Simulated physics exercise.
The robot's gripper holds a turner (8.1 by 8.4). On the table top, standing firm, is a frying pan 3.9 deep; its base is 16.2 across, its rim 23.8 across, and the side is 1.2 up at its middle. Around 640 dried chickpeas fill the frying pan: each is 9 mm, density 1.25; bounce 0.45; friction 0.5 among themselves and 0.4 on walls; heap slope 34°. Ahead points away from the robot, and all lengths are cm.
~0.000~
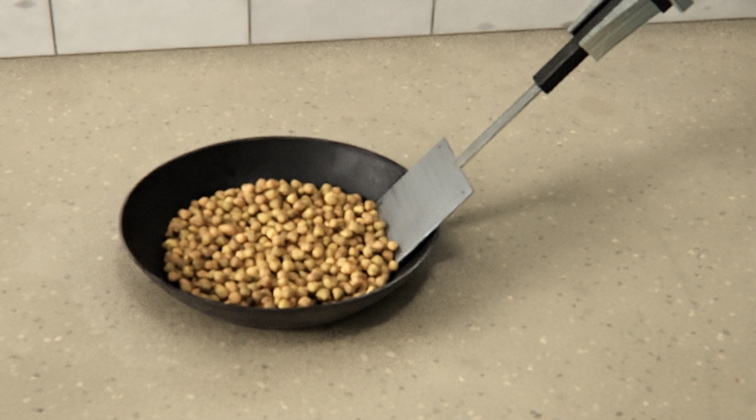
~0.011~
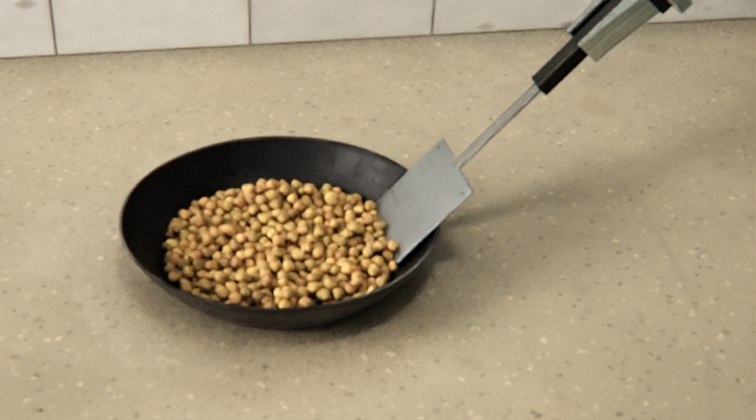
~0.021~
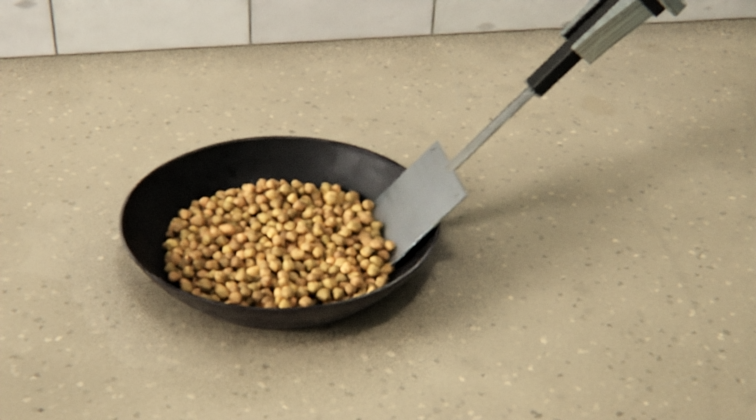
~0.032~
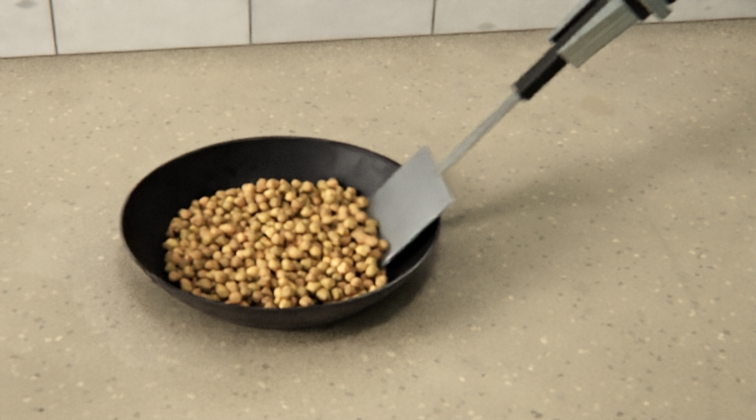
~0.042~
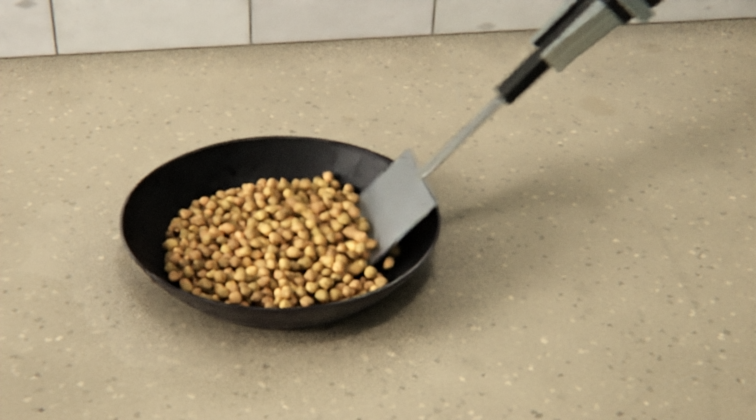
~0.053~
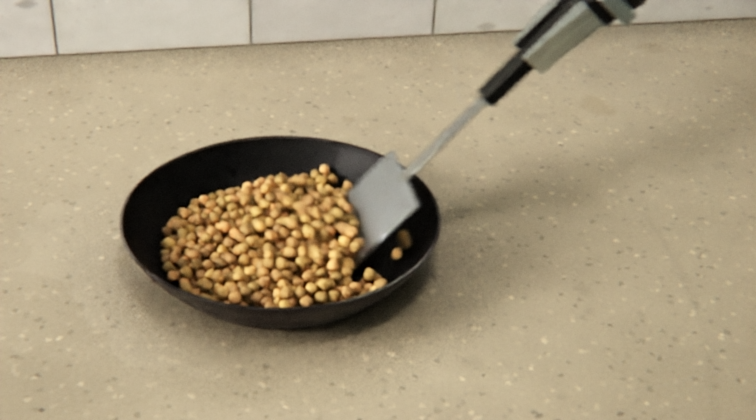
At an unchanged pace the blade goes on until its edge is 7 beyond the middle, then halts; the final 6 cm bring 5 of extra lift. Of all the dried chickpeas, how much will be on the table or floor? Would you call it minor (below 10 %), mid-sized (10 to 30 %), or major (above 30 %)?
I would call it mid-sized.
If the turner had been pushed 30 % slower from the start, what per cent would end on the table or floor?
Then around 10 percent would finish on the table or floor.
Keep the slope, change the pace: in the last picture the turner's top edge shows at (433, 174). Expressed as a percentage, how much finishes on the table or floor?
Expect some 5 per cent there.
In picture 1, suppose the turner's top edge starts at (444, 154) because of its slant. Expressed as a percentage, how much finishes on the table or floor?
20 percent or so.
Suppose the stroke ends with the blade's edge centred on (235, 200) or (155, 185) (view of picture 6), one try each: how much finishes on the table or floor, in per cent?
About 15 and 30 per cent.
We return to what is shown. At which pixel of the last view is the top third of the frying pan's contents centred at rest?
About (187, 239).
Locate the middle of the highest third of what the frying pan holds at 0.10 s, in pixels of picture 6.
The middle sits at approx. (250, 228).
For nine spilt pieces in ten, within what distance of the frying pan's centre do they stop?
About 95 cm.
By 0.08 s, sloping 47°, highest piece 7 above the table; 639 in the frying pan.
By 0.10 s, sloping 47°, highest piece 10 above the table; 638 in the frying pan, 1 on the blade or in flight.
By 0.32 s, sloping 47°, highest piece 8 above the table; 501 in the frying pan, 87 on the table or floor, 51 on the blade or in flight.
By 1.37 s, sloping 47°, highest piece 4 above the table; 501 in the frying pan, 138 on the table or floor.
Final count, 501 in the frying pan, 138 on the table or floor. That is 22 % on the table or floor.
